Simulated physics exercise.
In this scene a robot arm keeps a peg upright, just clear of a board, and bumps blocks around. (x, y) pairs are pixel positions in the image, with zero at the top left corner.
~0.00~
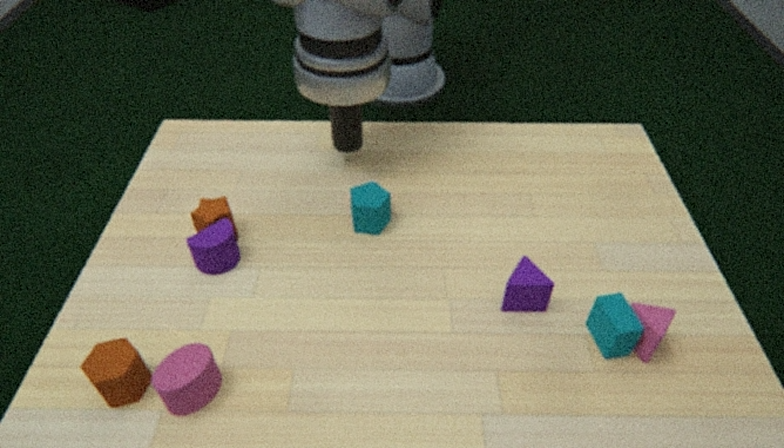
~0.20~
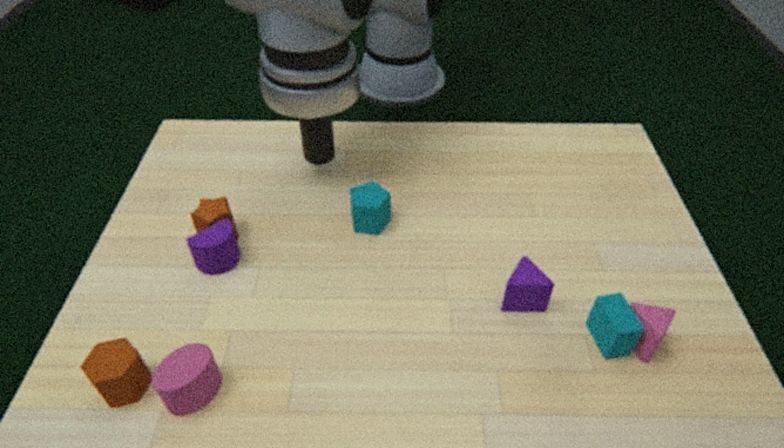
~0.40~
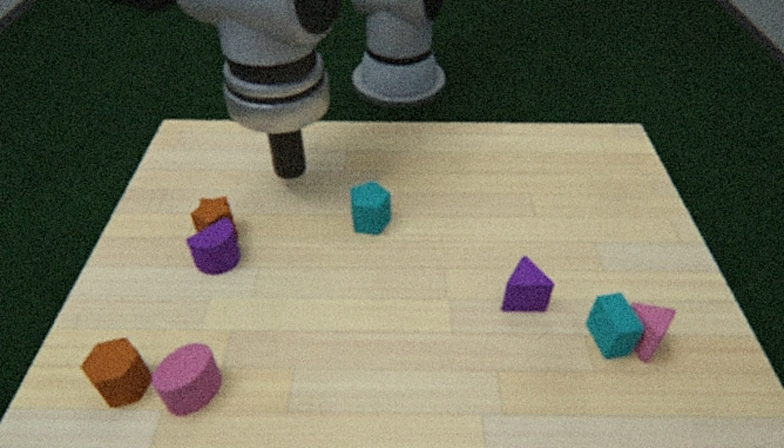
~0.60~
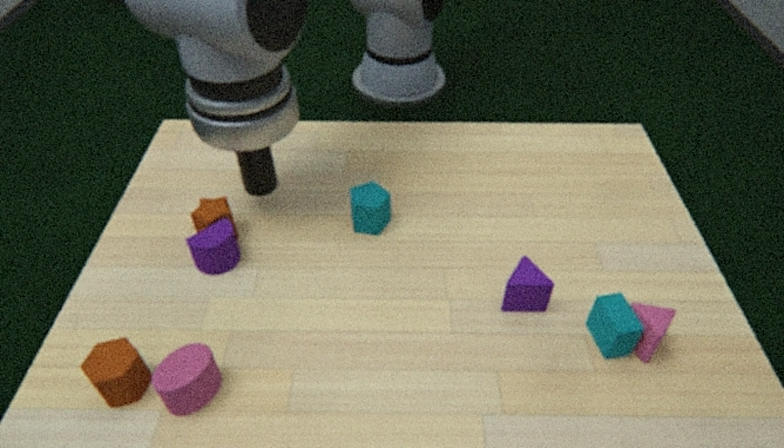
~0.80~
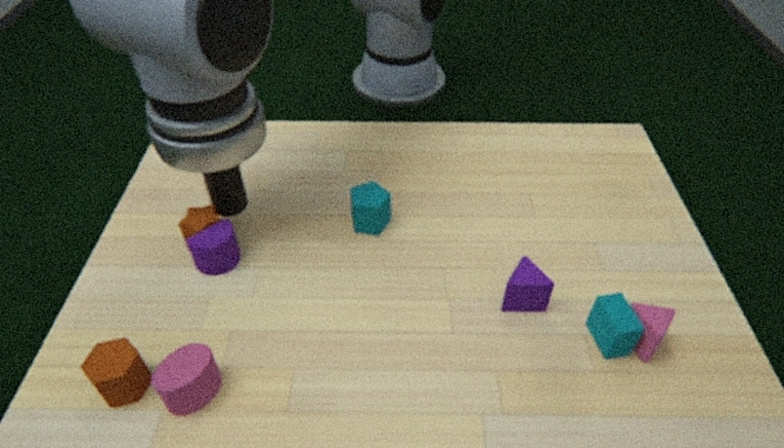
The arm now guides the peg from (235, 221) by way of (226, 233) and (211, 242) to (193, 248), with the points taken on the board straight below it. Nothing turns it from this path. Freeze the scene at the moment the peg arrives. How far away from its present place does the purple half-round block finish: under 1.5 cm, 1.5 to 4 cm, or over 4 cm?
The block shifts less than 1.5 cm.
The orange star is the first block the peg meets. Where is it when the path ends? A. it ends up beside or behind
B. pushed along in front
B.
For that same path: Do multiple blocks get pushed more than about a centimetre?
That would be a no.
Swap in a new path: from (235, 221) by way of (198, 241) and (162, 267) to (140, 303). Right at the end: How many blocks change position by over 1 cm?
By the end of the path, one block has moved more than about a centimetre.
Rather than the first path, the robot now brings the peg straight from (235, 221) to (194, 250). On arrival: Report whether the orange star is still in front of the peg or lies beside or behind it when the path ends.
Pushed ahead.
What follows on the original path. Halfway along, peg at (215, 223); orange star at (178, 229).
At the end, peg at (187, 233); orange star at (152, 239), turned 20° anticlockwise; purple half-round block in place.
